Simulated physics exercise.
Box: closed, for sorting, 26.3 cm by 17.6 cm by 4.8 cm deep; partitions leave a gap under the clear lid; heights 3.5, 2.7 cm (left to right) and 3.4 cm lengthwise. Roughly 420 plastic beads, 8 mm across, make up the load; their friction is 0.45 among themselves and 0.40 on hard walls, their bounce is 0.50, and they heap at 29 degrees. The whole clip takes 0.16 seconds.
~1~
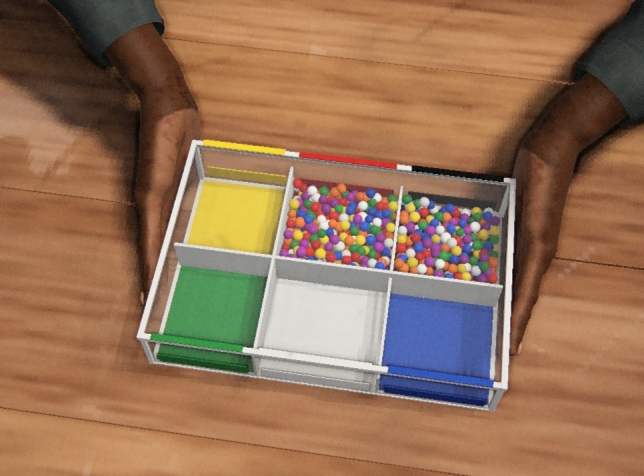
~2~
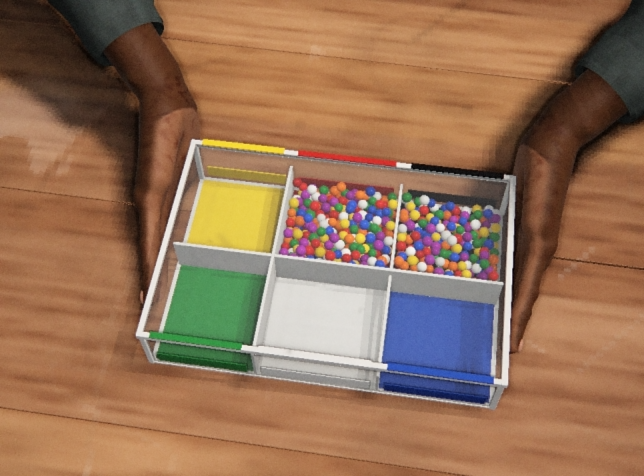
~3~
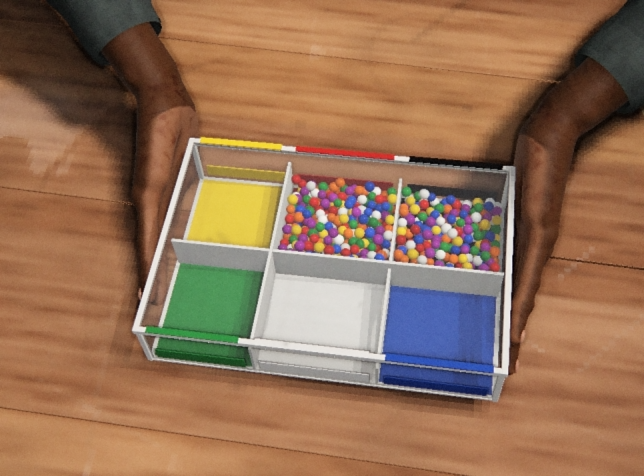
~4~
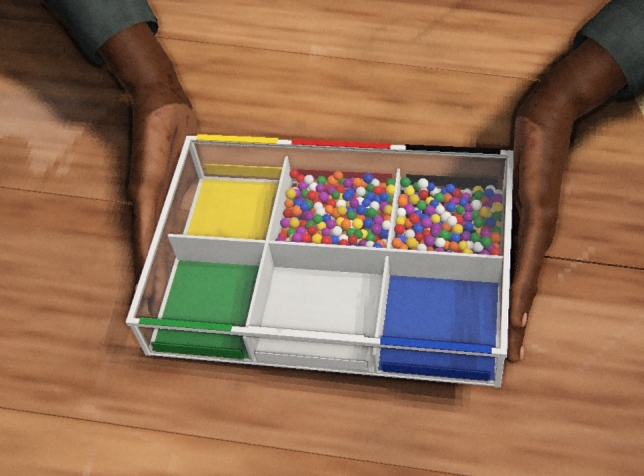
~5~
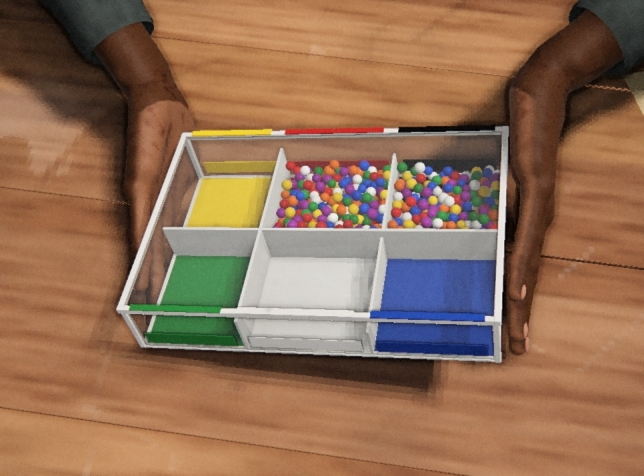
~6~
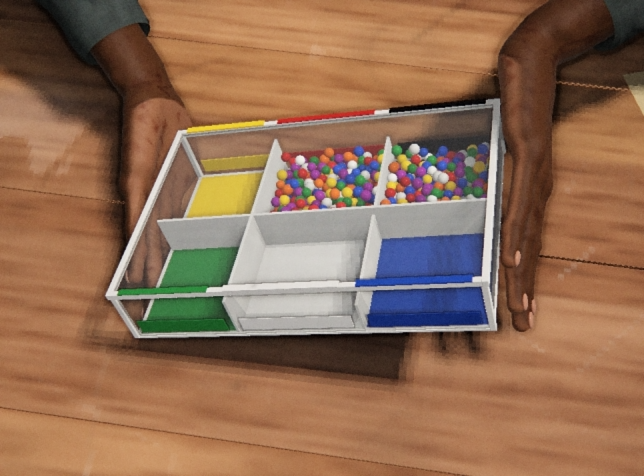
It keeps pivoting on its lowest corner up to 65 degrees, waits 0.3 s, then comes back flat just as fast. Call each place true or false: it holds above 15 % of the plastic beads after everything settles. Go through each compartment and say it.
Red: True, blue: False, green: False, yellow: False, white: False, black: True.
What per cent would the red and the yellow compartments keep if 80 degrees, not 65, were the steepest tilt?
Result - red at 75 percent, yellow at 5 percent.
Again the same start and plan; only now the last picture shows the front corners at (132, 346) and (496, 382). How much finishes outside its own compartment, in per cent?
My guess is close to 25 per cent.
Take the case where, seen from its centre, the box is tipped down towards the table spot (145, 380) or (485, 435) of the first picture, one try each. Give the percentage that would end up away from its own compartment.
Approximately 35 percent, then 35 percent.
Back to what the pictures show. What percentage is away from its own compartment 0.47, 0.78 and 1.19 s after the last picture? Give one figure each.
Estimates: 20 / 25 / 25.
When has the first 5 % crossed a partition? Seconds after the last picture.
Somewhere near 0.30 s.
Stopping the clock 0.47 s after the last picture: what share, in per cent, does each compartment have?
In per cent: Red 70; blue 0; green 0; yellow 5; white 0; black 30.
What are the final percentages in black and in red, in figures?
The black compartment ends with 20 per cent, the red one with 75 per cent.
Then, 0.47 s after the last picture, tilt 65 degrees; red 70 %, yellow 5 %, black 30 %.
Then, 0.78 s after the last picture, tilt 39 degrees; red 75 %, yellow 5 %, black 20 %.
Then, 1.19 s after the last picture, tilt 0 degrees; red 75 %, yellow 5 %, black 20 %.
In the end, red 75 %, blue 0 %, green 0 %, yellow 5 %, white 0 %, black 20 %.
